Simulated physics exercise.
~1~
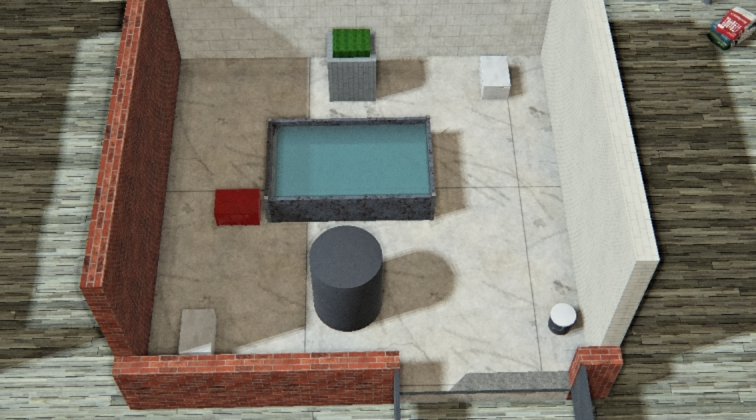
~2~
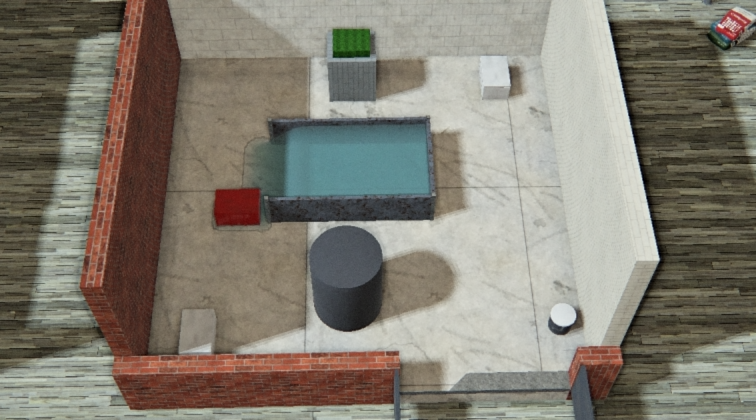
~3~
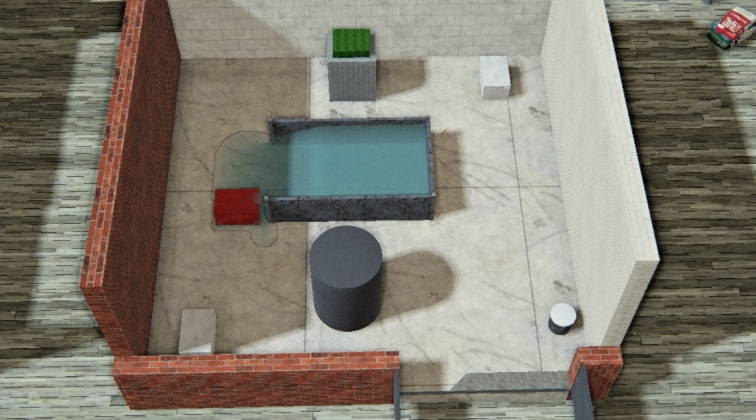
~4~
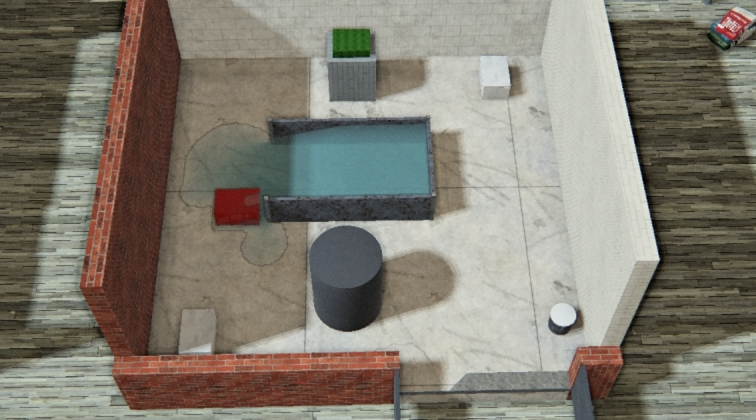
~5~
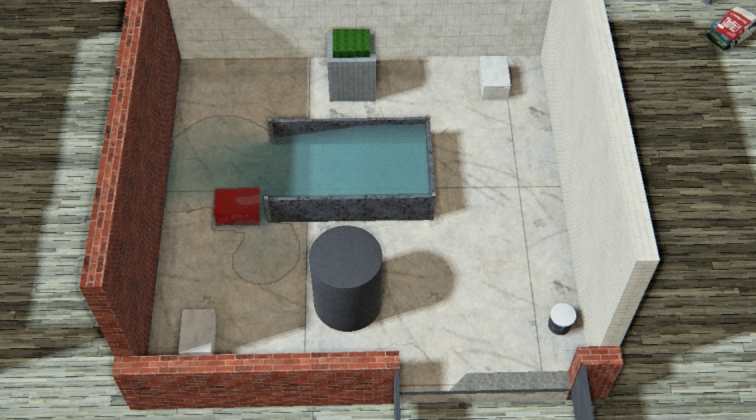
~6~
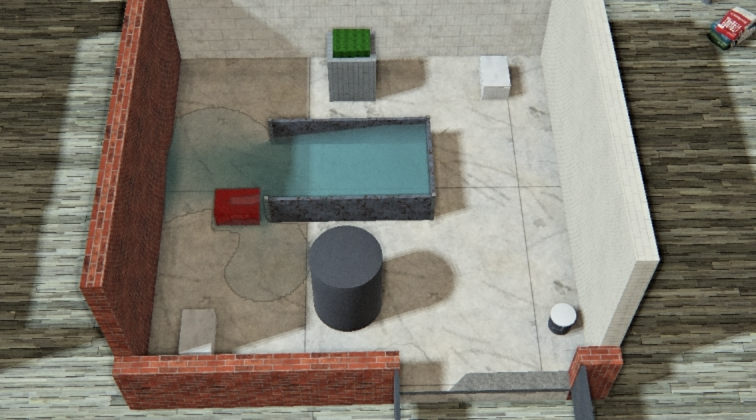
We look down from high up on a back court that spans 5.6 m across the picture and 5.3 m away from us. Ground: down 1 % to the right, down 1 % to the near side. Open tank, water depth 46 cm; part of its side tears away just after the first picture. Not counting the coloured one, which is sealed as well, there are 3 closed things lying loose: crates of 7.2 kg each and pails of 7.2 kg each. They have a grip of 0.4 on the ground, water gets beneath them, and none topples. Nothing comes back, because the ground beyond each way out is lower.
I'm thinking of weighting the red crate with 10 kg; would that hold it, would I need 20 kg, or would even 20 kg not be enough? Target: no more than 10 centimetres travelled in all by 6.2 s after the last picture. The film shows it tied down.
The heavier one is not sufficient either.
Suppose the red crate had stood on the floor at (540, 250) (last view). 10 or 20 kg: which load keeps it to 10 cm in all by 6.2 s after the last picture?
Looks like the outcome is this: The heavier one is needed.
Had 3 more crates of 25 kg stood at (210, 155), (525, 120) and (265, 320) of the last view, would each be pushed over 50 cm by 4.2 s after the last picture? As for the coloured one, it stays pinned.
First one went beyond, second stayed within, third stayed within.
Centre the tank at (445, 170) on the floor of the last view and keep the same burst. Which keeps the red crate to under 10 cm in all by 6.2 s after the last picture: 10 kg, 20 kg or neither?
In that case both masses fall short.
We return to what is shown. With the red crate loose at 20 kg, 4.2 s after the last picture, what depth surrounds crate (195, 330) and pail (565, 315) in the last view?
Roughly 3 and 2 cm.
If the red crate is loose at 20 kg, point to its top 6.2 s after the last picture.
(333, 341).
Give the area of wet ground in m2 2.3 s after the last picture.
Somewhere about 12 m2, give or take.
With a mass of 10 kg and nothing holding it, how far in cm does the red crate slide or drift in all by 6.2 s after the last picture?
Around 700 cm in total.
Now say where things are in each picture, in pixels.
In the first frame, the red crate at (237, 201), on the bottom; 2.9 m2 under water; 0 of 4 have shifted.
In the second frame, the red crate at (237, 201), on the bottom; water covers 3.4 m2; 0 of 4 have shifted.
In the third frame, the red crate at (237, 201), on the bottom; water covers 4.0 m2; 0 of 4 have shifted.
In the fourth frame, the red crate at (237, 201), on the bottom; water covers 4.9 m2; 0 of 4 have shifted.
In the fifth frame, the red crate at (237, 201) rests on the ground; 5.8 m2 under water; 0 of 4 have shifted.
In the sixth frame, the red crate at (237, 201) rests on the ground; 6.5 m2 under water; 0 of 4 have shifted.
Then, 0.6 s after the last picture the red crate would be 95 cm from its start with 10 kg and 91 cm from its start with 20 kg; 9 cm of water round it then.
Then, 2.3 s after the last picture the red crate would be 200 cm from its start with 10 kg and 211 cm from its start with 20 kg; 13 cm of water round it then.
Then, 4.2 s after the last picture the red crate would be 266 cm from its start with 10 kg and 252 cm from its start with 20 kg; 12 cm of water round it then.
Then, 6.2 s after the last picture the red crate would be 425 cm from its start with 10 kg and 251 cm from its start with 20 kg; 7 cm of water round it then.
